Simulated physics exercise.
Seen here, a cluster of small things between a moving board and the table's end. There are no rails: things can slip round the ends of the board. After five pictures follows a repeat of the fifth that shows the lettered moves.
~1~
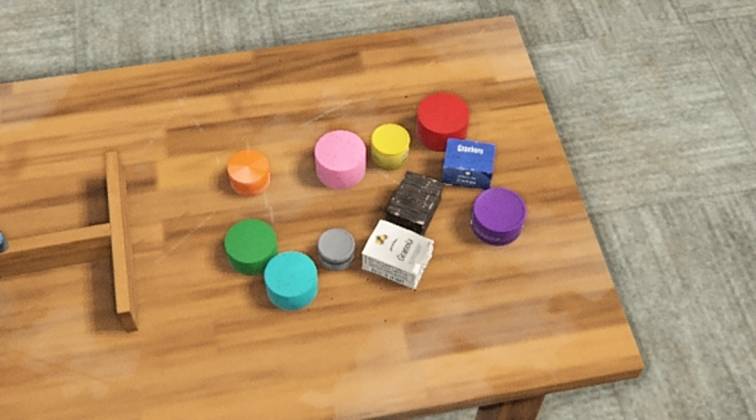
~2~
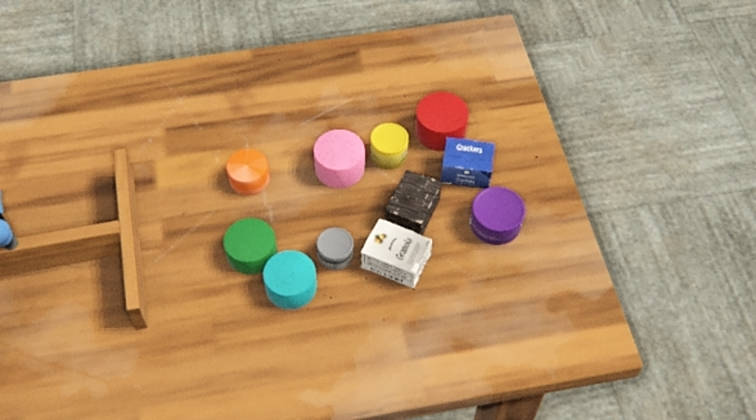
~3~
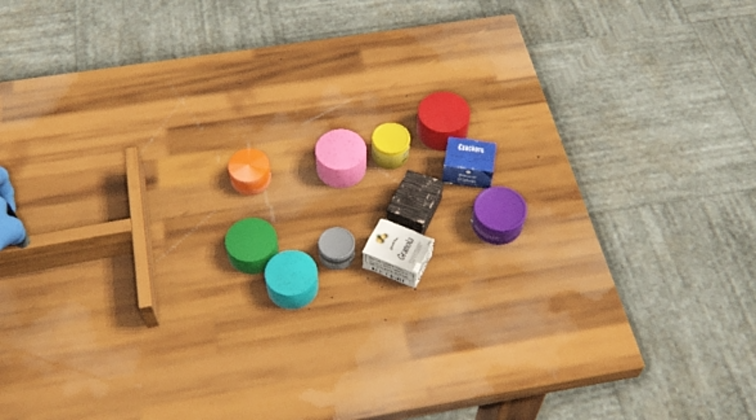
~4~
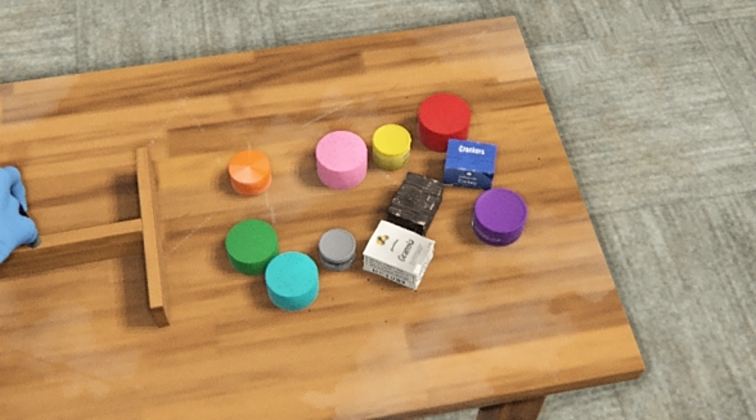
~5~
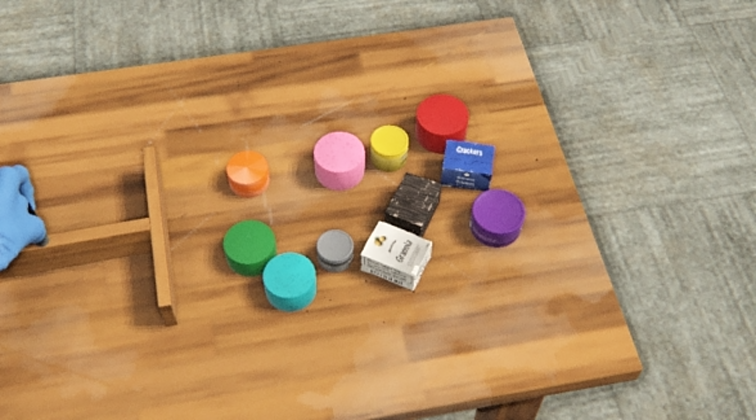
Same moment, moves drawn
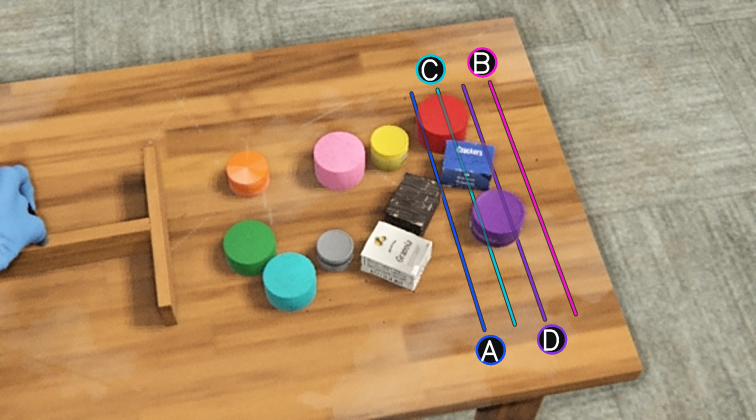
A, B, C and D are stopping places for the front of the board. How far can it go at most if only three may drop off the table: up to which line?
It can go as far as D.
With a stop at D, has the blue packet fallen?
By then, yes.
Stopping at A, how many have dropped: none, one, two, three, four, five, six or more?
The count is none.
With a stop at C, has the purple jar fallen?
By then, no.
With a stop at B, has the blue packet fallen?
Yes.
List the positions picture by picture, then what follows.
In the first picture, black block (414, 205); blue packet (469, 164); grey jar (337, 251).
In the second picture, board (125, 225); orange tin (248, 172).
In the third picture, board (137, 223); purple jar (499, 216).
In the fourth picture, board (148, 223); green pot (253, 248).
In the fifth picture, board (156, 222); red pot (441, 124); white box (396, 256); black block (413, 207).
On the marked copy, A at (445, 202); B at (529, 189); C at (473, 198); D at (501, 193).
Following D. Soon after the start, board (283, 203); turquoise pot (328, 276); white box (404, 257).
Later, board (405, 184); blue packet (517, 154); purple jar (518, 223).
In the end, board (500, 170); blue packet over the edge; black block over the edge; two fallen.
As for the rest, A is within the limit but short; B drops five; C is within the limit but short.
